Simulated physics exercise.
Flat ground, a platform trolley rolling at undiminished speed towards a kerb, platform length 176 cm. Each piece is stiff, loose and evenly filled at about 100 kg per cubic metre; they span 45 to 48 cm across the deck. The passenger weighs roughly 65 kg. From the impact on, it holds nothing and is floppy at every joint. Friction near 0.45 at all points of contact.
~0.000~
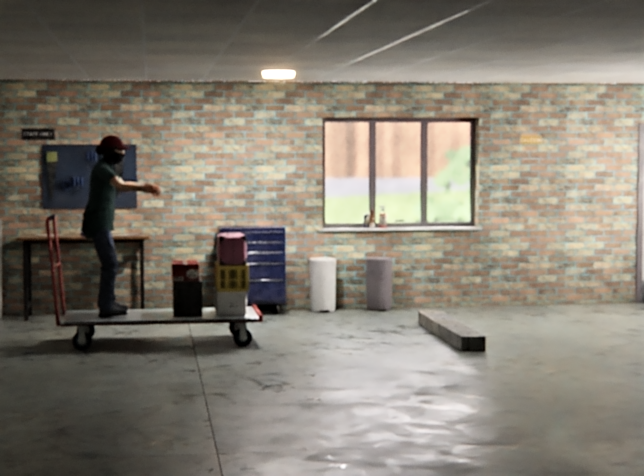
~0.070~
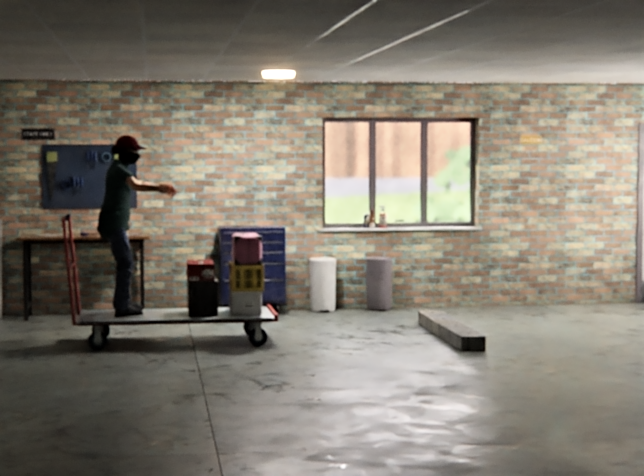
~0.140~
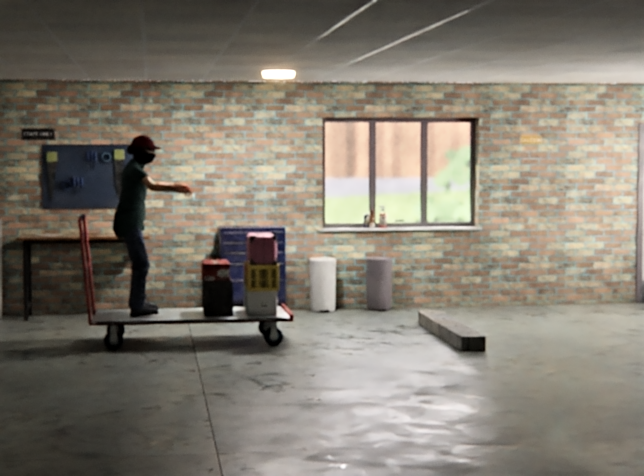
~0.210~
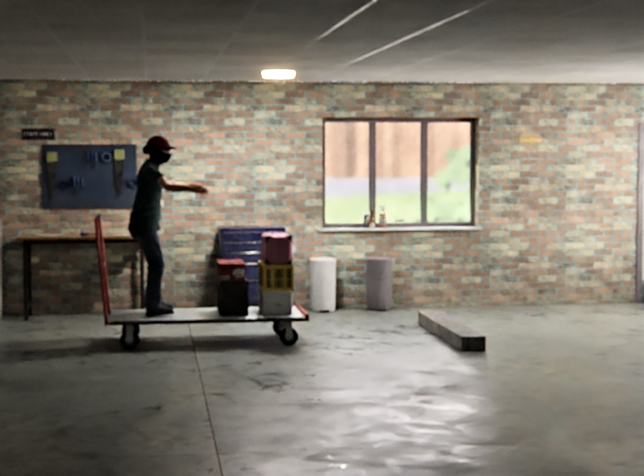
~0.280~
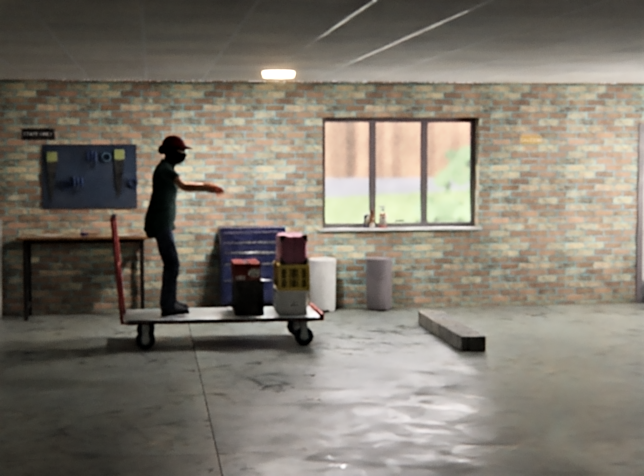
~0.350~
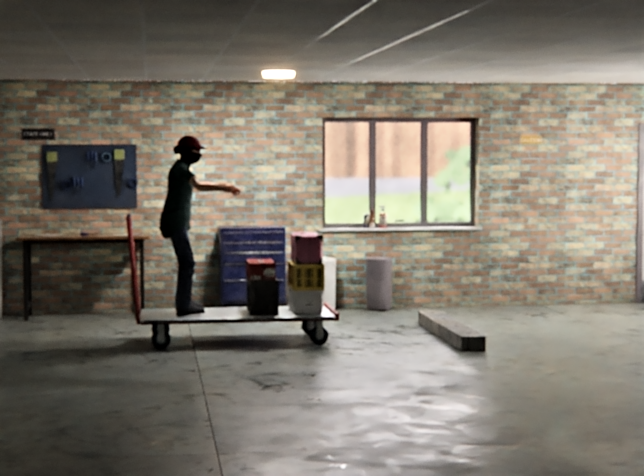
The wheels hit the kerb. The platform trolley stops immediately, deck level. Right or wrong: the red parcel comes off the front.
Right.
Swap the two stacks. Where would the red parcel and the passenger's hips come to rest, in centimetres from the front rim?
The red item would overshoot the rim by 50 centimetres, and the hips would rest 70 centimetres behind it.
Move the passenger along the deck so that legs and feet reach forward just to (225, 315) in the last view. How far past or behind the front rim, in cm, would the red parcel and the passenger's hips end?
You'd find the red one 30 cm past and the hips 60 cm behind the front rim.
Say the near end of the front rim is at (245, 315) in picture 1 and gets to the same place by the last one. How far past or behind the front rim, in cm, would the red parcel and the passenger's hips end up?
Red overshoots the rim by 60 cm, while the hips stay 50 cm short of it.
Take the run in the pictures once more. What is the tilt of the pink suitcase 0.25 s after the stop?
I'd put the tilt at close to 30°.
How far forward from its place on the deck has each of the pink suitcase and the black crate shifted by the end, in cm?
About: Pink 120, black 20.
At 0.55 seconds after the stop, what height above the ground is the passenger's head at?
Height: Approx. 80 cm.
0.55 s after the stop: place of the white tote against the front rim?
Behind the rim by about 15 cm.
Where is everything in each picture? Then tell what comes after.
In the first frame, red parcel (185, 271), hips (98, 224), rim corner (261, 318); 0 cm covered, 180 to go.
In the second frame, red parcel (200, 270), hips (114, 224), rim corner (276, 318); 14 cm covered, 166 to go.
In the third frame, red parcel (215, 270), hips (129, 224), rim corner (292, 317); 28 cm covered, 152 to go.
In the fourth frame, red parcel (231, 270), hips (145, 224), rim corner (307, 317); 42 cm covered, 138 to go.
In the fifth frame, red parcel (246, 270), hips (160, 223), rim corner (322, 317); 56 cm covered, 124 to go.
In the sixth frame, red parcel (261, 269), hips (176, 223), rim corner (338, 316); 70 cm covered, 110 to go. Speed about 2.0 m/s.
After 0.90 s the deck stops.
After 1.45 s the red parcel is 3 cm past the rim, tilted 5°, near (450, 277) in the last picture's view.
After 1.90 s the red parcel is 19 cm past the rim, tilted 105°, near (467, 310) in the last picture's view.
When all is still (3.0 s), past the rim, pink suitcase, yellow crate and red parcel; behind it, black crate, white tote and the passenger's hips.
